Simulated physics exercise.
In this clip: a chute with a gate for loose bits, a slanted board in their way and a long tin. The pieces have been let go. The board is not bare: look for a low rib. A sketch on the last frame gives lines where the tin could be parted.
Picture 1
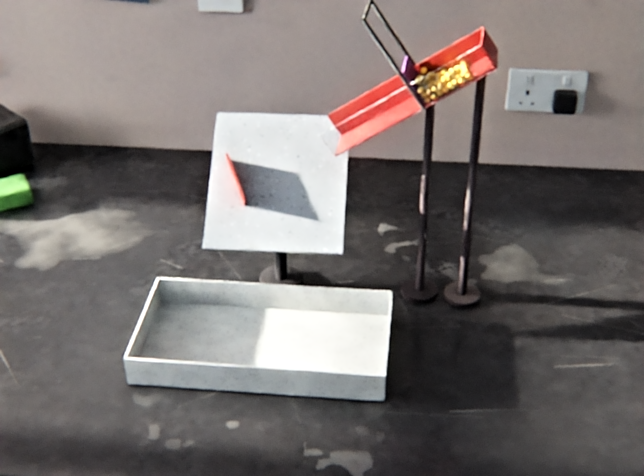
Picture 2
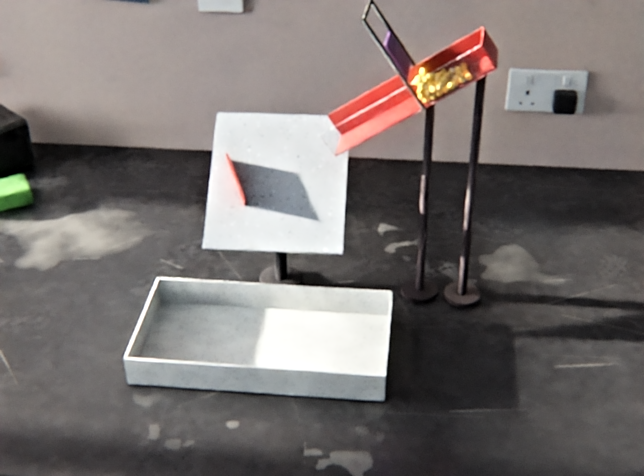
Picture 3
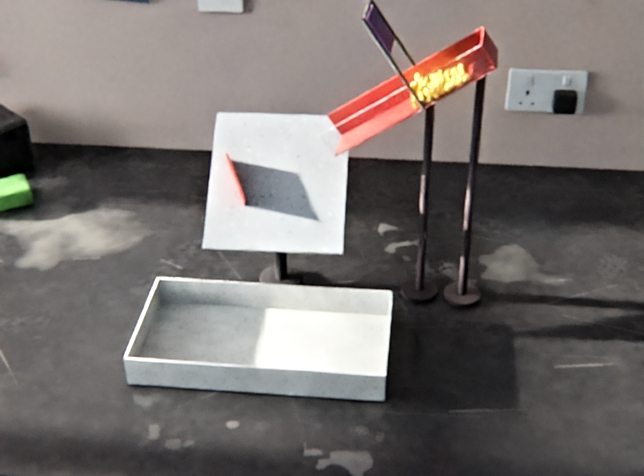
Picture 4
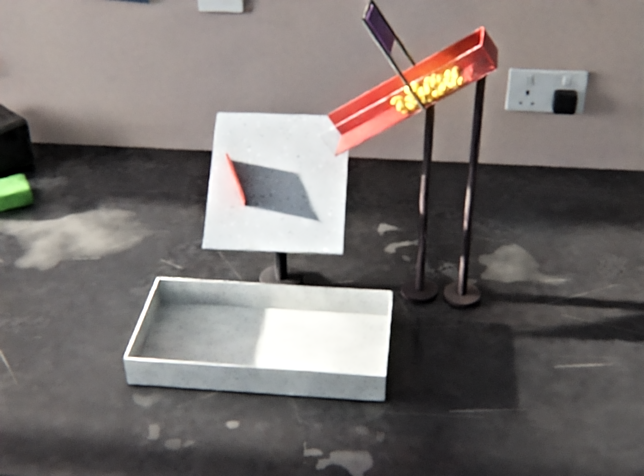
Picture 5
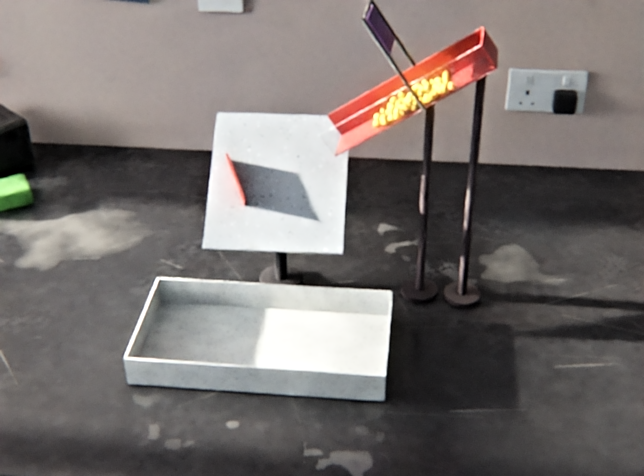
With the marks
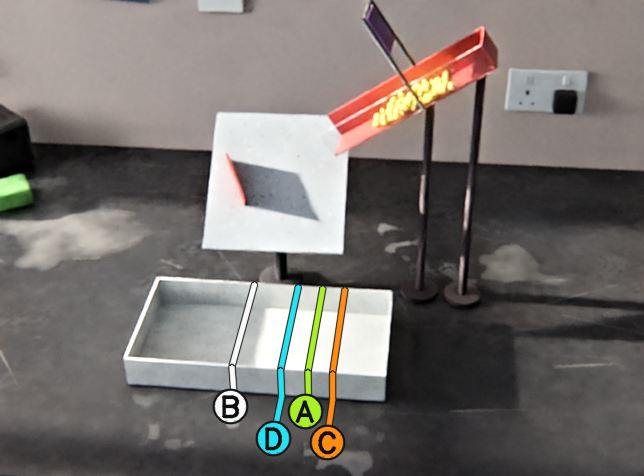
In the video, a purple gate lifts on a raised red chute, and a cluster of yellow puffed pieces slides down and leftward inside it, above a tilted grey board with a low red rib and an empty long tin.
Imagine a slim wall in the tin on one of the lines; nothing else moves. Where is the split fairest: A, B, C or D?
Go for B.
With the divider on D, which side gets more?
Left.
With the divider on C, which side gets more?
More lands on the left.
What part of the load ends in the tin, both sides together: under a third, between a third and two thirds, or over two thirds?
It is over two thirds.
On the marked copy, line A crosses the front rim at (308, 370); line B crosses the front rim at (232, 365); line C crosses the front rim at (332, 372); line D crosses the front rim at (280, 369).
With A, of what is caught, every piece on the left of the divider, not one piece on the right.
With B, of what is caught, roughly two thirds on the left of the divider, roughly a third on the right.
With C, of what is caught, every piece on the left of the divider, not one piece on the right.
With D, of what is caught, almost all on the left of the divider, just a few on the right.
